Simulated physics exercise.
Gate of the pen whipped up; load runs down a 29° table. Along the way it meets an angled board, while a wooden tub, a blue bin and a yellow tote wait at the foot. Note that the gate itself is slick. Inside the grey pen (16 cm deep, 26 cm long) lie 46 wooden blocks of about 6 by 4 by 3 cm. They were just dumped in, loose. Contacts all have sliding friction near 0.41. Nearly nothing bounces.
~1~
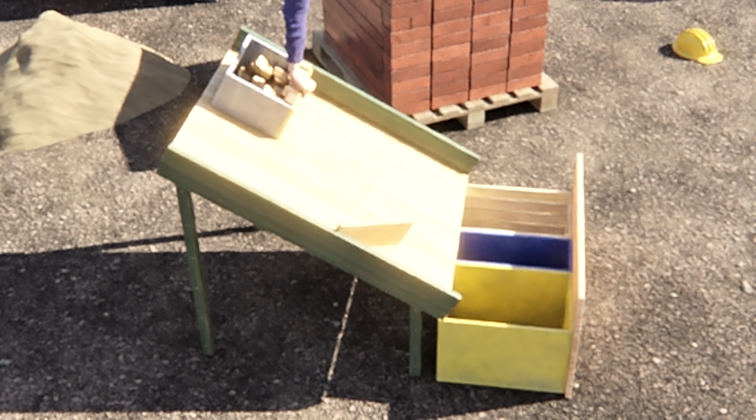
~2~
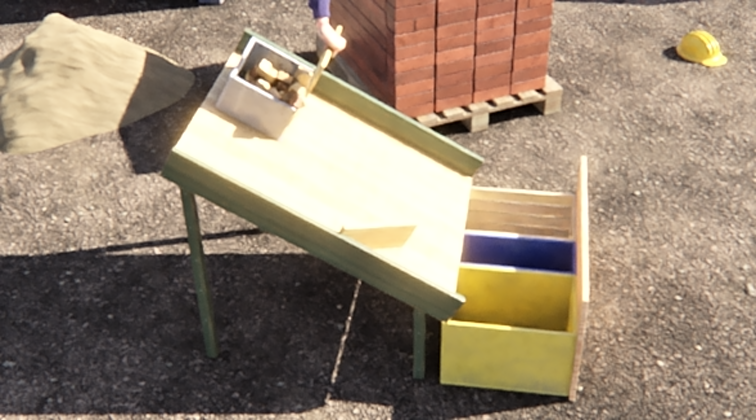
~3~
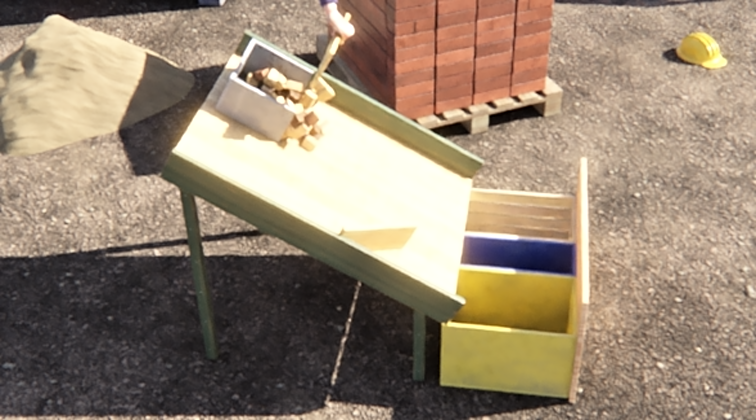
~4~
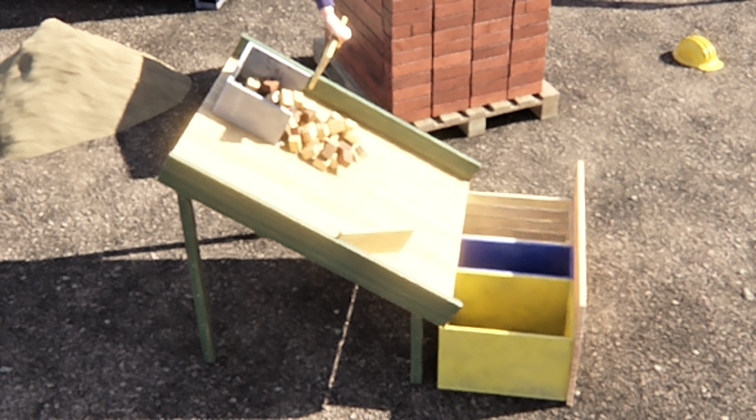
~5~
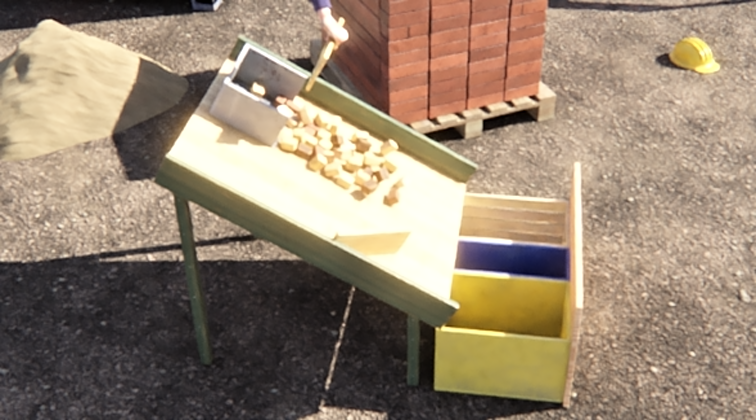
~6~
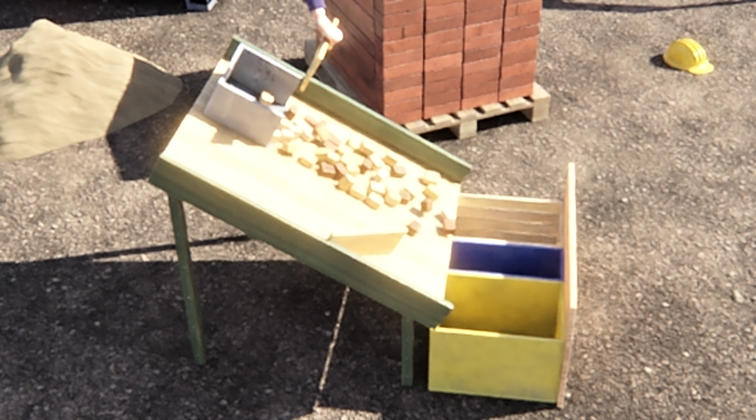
On a sunlit gravel yard, a hand lifted the gate of a grey pen atop a sloping table, and wooden blocks tumbled out, spreading down the boards toward the lower right.
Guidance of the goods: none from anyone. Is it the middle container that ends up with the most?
It's going to be the most far-off place.
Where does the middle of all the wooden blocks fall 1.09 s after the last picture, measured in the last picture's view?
Somewhere about (527, 287) in pixels.
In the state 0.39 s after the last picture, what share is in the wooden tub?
Estimate for then: Some 25 percent.
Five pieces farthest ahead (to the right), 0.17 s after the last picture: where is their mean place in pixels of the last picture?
Somewhere near pixel (496, 243) of the last view.
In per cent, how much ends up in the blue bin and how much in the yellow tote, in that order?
My estimate is some 40 per cent, then some 0 per cent.
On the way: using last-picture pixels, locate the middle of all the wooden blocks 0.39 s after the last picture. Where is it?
Load centre: About (445, 215).
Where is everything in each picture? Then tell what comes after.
In the first picture (we follow the rim corner now nearest the camera), grey pen at (230, 74); wooden tub at (569, 237); nothing out yet.
In the second picture, grey pen at (234, 77).
In the third picture, grey pen at (234, 78); 16 out, the lowest block at (314, 137).
In the fourth picture, grey pen at (231, 82); 26 out, the lowest block at (362, 151).
In the fifth picture, grey pen at (228, 83); 35 out, the lowest block at (403, 182).
In the sixth picture, grey pen at (222, 83); wooden tub at (561, 247); 43 out, the lowest block at (449, 227).
Then, 0.17 s after the last picture, 3 in the wooden tub, 3 in the blue bin, 38 on the slope and 2 in the air.
Then, 0.39 s after the last picture, 11 in the wooden tub, 8 in the blue bin, 24 on the slope and 3 in the air.
Then, 0.70 s after the last picture, 22 in the wooden tub, 15 in the blue bin, 7 on the slope and 2 in the air.
Outcome (1.09 s after the last picture), 28 in the wooden tub and 18 in the blue bin.
